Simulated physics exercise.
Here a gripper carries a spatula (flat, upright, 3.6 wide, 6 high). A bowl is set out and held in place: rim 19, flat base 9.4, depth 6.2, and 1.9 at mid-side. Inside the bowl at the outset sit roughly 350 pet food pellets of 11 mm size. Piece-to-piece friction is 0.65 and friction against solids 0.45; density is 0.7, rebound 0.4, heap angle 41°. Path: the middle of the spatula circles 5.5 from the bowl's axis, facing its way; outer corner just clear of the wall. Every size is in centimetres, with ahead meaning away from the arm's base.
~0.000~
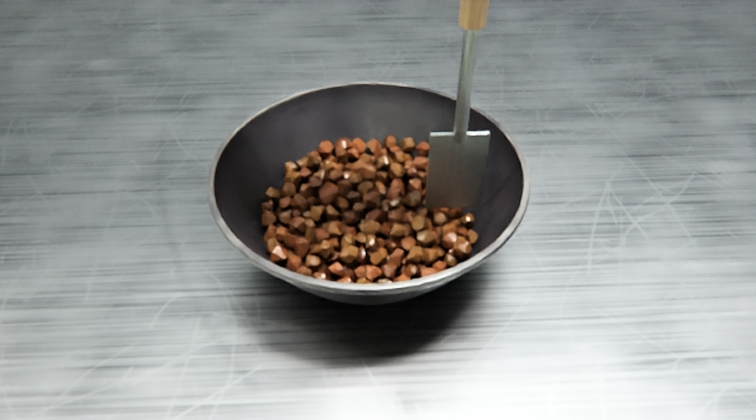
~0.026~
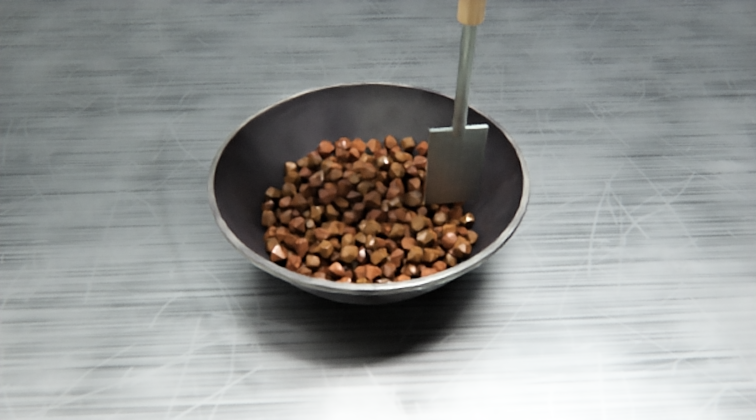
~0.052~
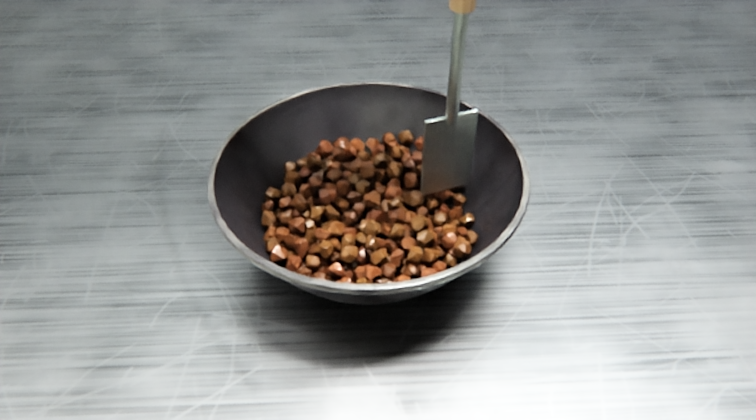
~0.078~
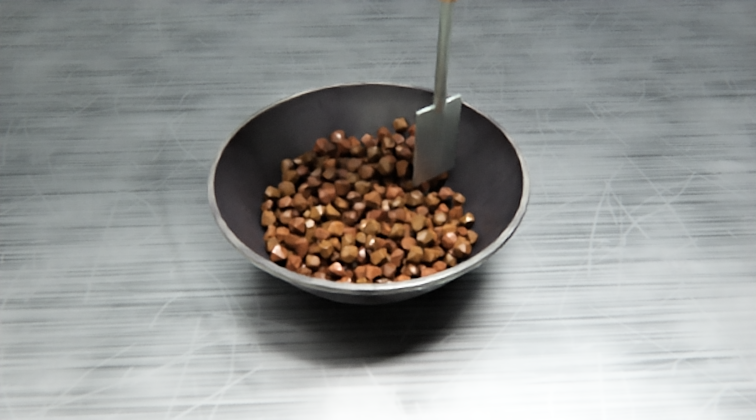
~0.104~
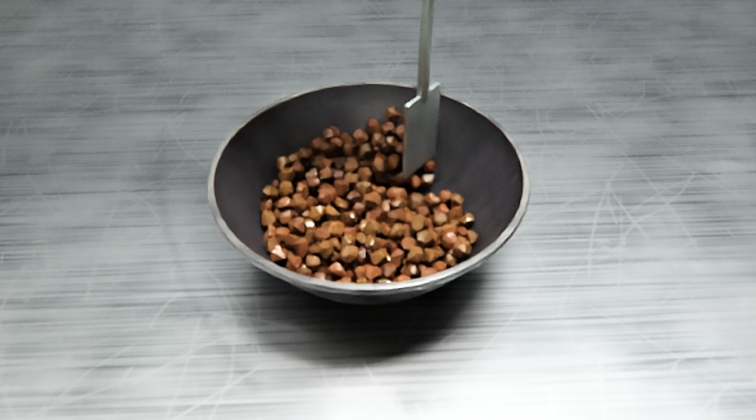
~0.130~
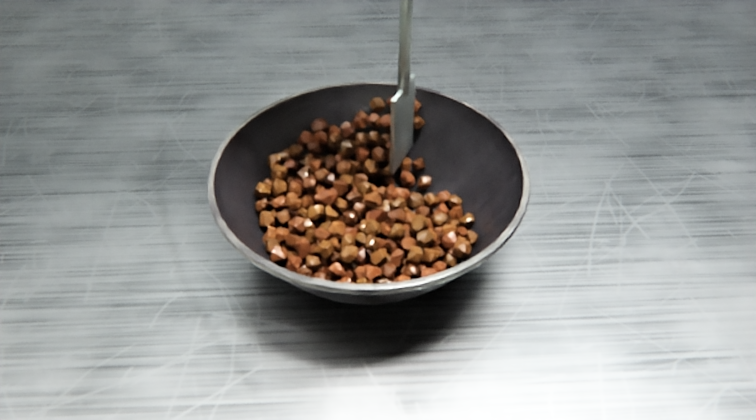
A dark bowl sat on a grey surface, full of small brown pellets, while a wooden-handled spatula swept left along the far side, turning edge-on and pushing some pellets up toward the back rim.
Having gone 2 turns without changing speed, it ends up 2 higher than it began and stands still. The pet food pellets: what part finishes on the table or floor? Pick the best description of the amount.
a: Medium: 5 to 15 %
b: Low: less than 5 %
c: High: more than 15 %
The answer is a.
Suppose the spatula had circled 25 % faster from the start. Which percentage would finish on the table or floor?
It would come to around 10 percent.
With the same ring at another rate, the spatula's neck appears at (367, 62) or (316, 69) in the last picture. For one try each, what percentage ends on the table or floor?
About 10 and 20 per cent.
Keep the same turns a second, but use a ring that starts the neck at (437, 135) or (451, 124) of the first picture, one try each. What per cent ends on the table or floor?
First try about 5 per cent, second try about 10 per cent.
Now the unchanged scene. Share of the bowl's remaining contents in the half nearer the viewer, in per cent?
Roughly 50 percent of it.
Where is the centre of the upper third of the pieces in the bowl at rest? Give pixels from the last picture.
About (374, 214).
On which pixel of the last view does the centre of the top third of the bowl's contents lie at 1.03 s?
In the last picture it sits around (374, 214).
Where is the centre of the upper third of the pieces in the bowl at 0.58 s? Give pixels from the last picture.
I'd put its middle near (426, 220).
By 0.58 s, 321° round, highest piece 8 above the table; 325 in the bowl, 22 on the table or floor, 4 in flight or on the tool.
By 1.03 s, 219° round, highest piece 4 above the table; 322 in the bowl, 29 on the table or floor.
By 1.45 s, 0° round, highest piece 4 above the table; 322 in the bowl, 29 on the table or floor.
By 2.15 s, 0° round, highest piece 4 above the table; 322 in the bowl, 29 on the table or floor.
Final count, 322 in the bowl, 29 on the table or floor. That is 8 % on the table or floor.
